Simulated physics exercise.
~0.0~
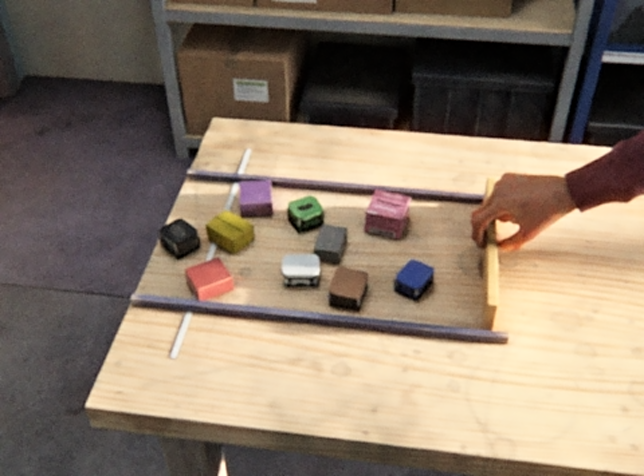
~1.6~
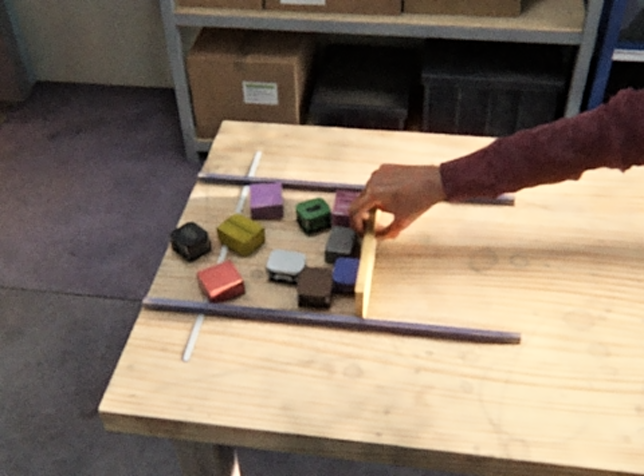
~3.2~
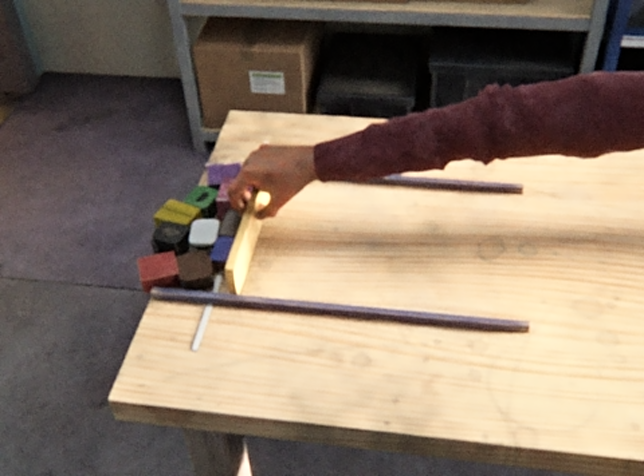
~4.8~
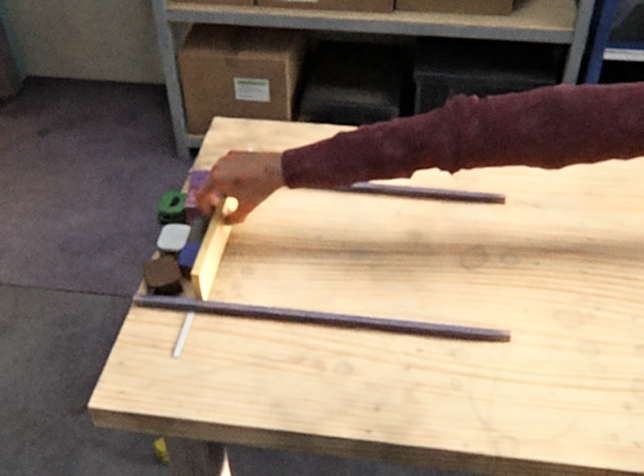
A hand slid an upright board leftward between two rails on a wooden table, gathering the scattered colorful blocks and pushing them toward the edge until the black, red and yellow ones went over, while the others remained bunched against the board.
